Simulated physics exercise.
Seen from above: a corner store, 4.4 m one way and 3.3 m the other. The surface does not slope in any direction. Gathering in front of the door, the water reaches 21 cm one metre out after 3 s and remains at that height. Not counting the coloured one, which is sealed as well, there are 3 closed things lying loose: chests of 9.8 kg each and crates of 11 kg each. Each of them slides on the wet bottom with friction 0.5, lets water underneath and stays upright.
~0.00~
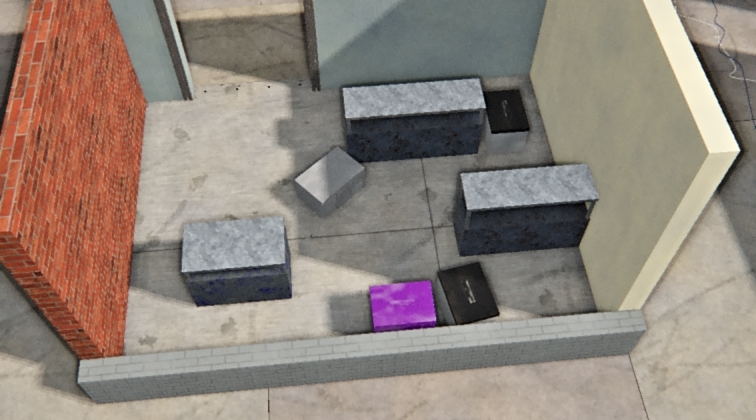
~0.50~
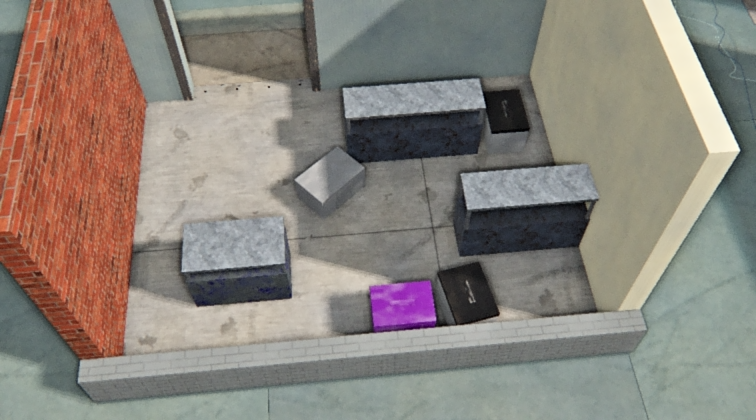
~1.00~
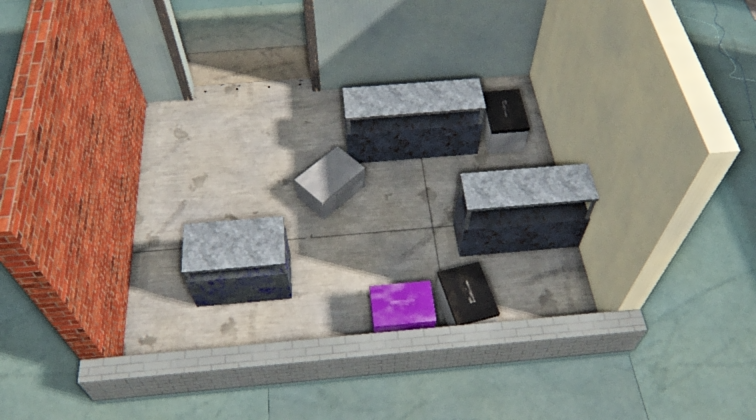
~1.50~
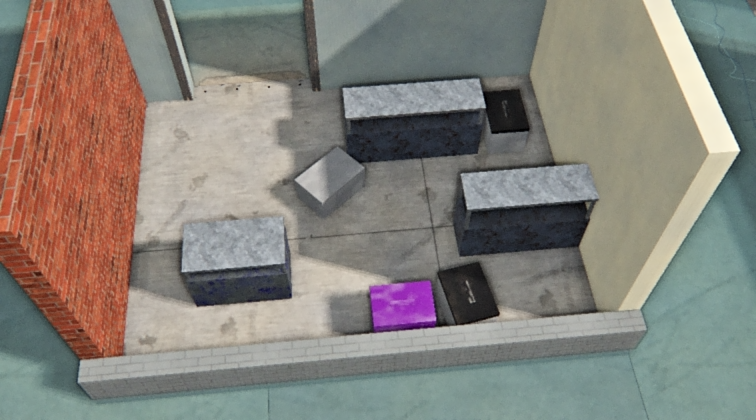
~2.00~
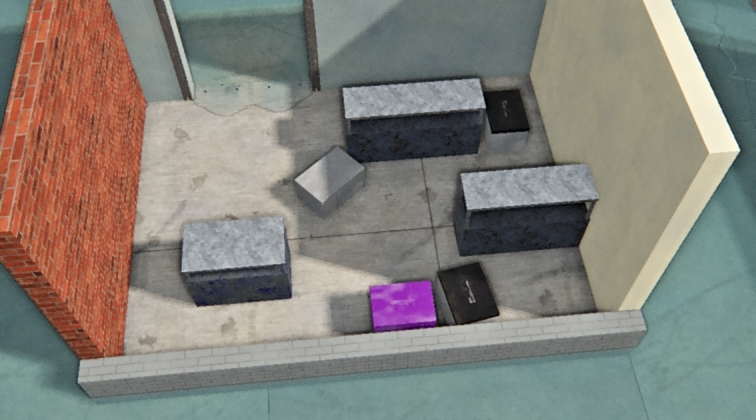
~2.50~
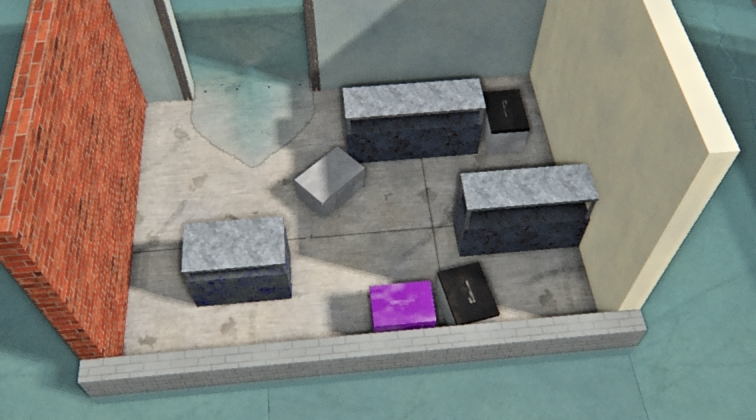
In a small walled store seen from above, water gathers outside and covers the surrounding ground, then seeps through the doorway and spreads a little way across the floor, while the purple chest and other objects stay still.
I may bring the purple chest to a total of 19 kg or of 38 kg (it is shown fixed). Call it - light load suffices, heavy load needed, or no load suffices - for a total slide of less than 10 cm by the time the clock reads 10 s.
My call: Heavy load needed.
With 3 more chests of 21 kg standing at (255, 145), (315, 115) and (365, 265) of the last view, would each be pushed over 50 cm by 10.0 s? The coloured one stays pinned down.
Result, in turn - exceeds it; falls shy; exceeds it.
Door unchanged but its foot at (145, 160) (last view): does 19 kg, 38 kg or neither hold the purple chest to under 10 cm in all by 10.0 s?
Okay, so only the heavy mass does.
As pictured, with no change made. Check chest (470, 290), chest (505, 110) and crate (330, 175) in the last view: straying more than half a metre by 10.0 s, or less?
In order, the three come out above, beneath and above.
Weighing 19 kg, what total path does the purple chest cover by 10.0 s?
I'd say roughly 140 centimetres in all.
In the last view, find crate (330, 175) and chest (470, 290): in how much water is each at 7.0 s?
Roughly 8 and 4 cm.
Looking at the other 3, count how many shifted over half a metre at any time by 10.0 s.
That adds up to 2.
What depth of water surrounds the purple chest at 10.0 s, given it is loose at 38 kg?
Something like 14 centimetres.
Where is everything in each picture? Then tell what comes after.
The first frame shows the purple chest at (402, 303) rests on the ground; water covers 0.0 m2; 0 of 4 have shifted.
The second frame shows the purple chest at (402, 303), on the bottom; water covers 0.0 m2; 0 of 4 have shifted.
The third frame shows the purple chest at (402, 303) rests on the ground; 0.0 m2 under water; 0 of 4 have shifted.
The fourth frame shows the purple chest at (402, 303) rests on the ground; 0.0 m2 under water; 0 of 4 have shifted.
The fifth frame shows the purple chest at (402, 303), on the bottom; water covers 0.2 m2; 0 of 4 have shifted.
The sixth frame shows the purple chest at (402, 303) rests on the ground; 1.0 m2 under water; 0 of 4 have shifted.
After 3.5 s the purple chest would be 0 cm from its start with 19 kg and 0 cm from its start with 38 kg; 0 cm of water round it then.
After 4.5 s the purple chest would be 0 cm from its start with 19 kg and 0 cm from its start with 38 kg; 1 cm of water round it then.
After 7.0 s the purple chest would be 51 cm from its start with 19 kg and 0 cm from its start with 38 kg; 10 cm of water round it then.
After 10.0 s the purple chest would be 110 cm from its start with 19 kg and 0 cm from its start with 38 kg; 14 cm of water round it then.
